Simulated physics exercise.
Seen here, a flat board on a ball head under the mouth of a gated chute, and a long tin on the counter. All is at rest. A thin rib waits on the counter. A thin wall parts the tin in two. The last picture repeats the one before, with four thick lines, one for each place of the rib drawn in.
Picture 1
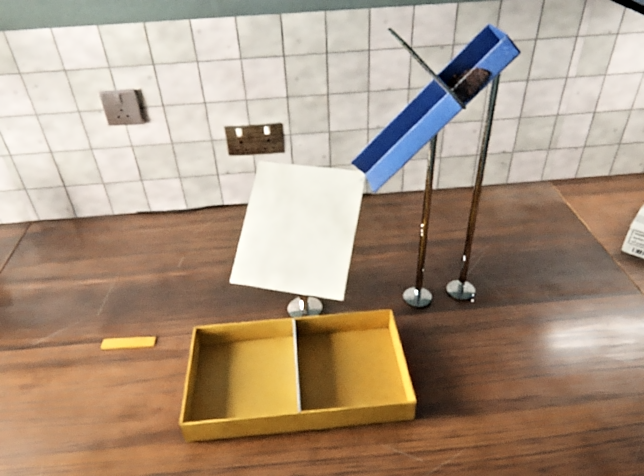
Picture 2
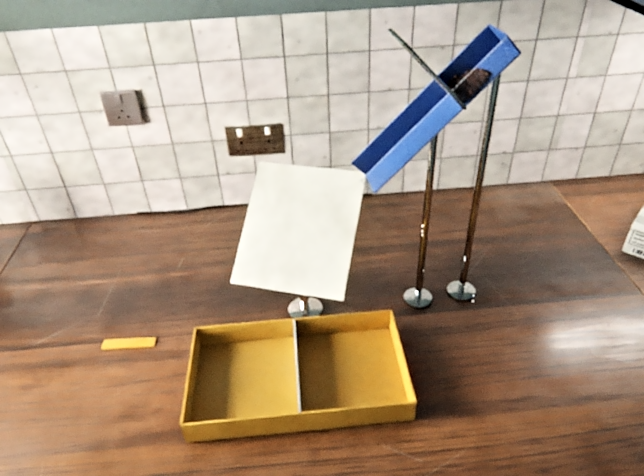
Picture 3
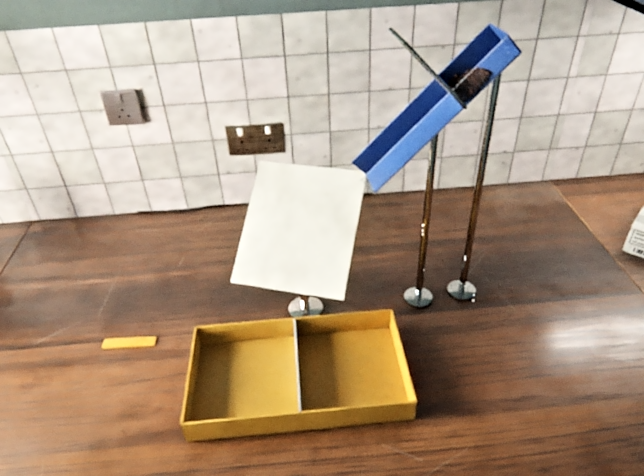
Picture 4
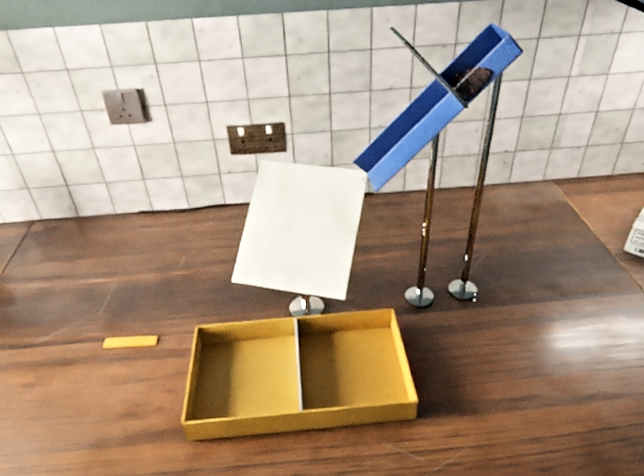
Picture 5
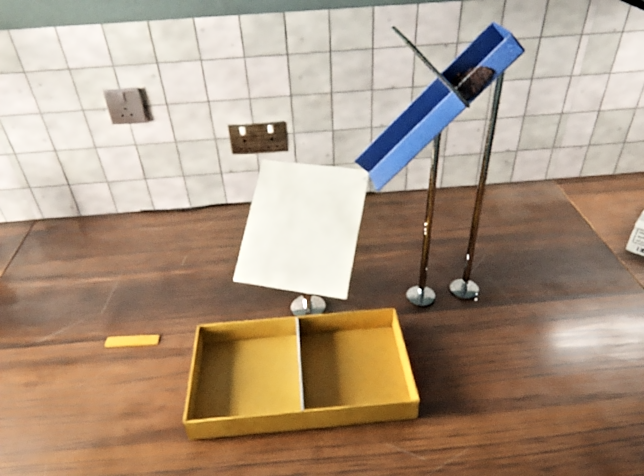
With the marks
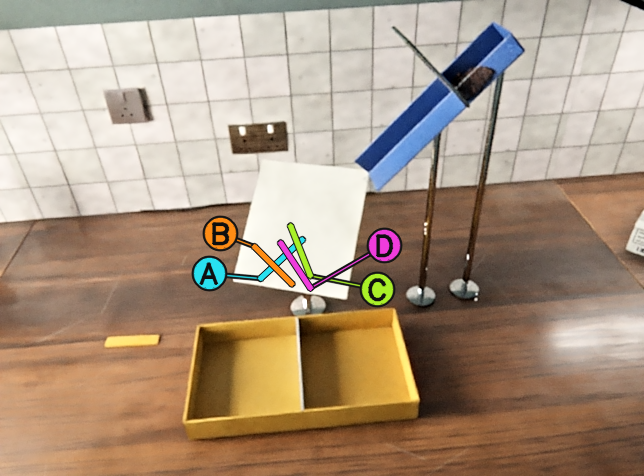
A blue gated chute resting above a tilted white board and a divided yellow tin on a wooden counter, nothing moving.
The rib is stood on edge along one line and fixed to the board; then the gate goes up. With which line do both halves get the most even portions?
Choose B.
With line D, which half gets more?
The right half.
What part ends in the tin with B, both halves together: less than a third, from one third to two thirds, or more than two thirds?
Line B gives more than two thirds.
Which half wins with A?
Left.
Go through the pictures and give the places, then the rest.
The first picture shows load behind the gate at (466, 86), allspice berries; lip of the chute at (370, 183), sloping fairly steeply.
The second picture shows middle of the board at (299, 227), tilted fairly steeply; middle of its low edge at (285, 291); of its high edge at (312, 167).
The third picture shows front corners of the tin at (181, 424) and (416, 401); front end of its middle wall at (300, 412).
The fourth picture shows middle of the load at (468, 85); lip at (372, 183).
The fifth picture shows middle of the load at (470, 84); lip at (373, 182).
On the marked copy, line A from (302, 239) to (260, 278); line B from (254, 246) to (292, 284); line C from (290, 225) to (310, 275); line D from (280, 242) to (310, 288).
With A, of what is caught, most in the left half, a small part in the right.
With B, of what is caught, about a third in the left half, about two thirds in the right.
With C, of what is caught, a small part in the left half, nearly all in the right.
With D, of what is caught, a small part in the left half, most in the right.
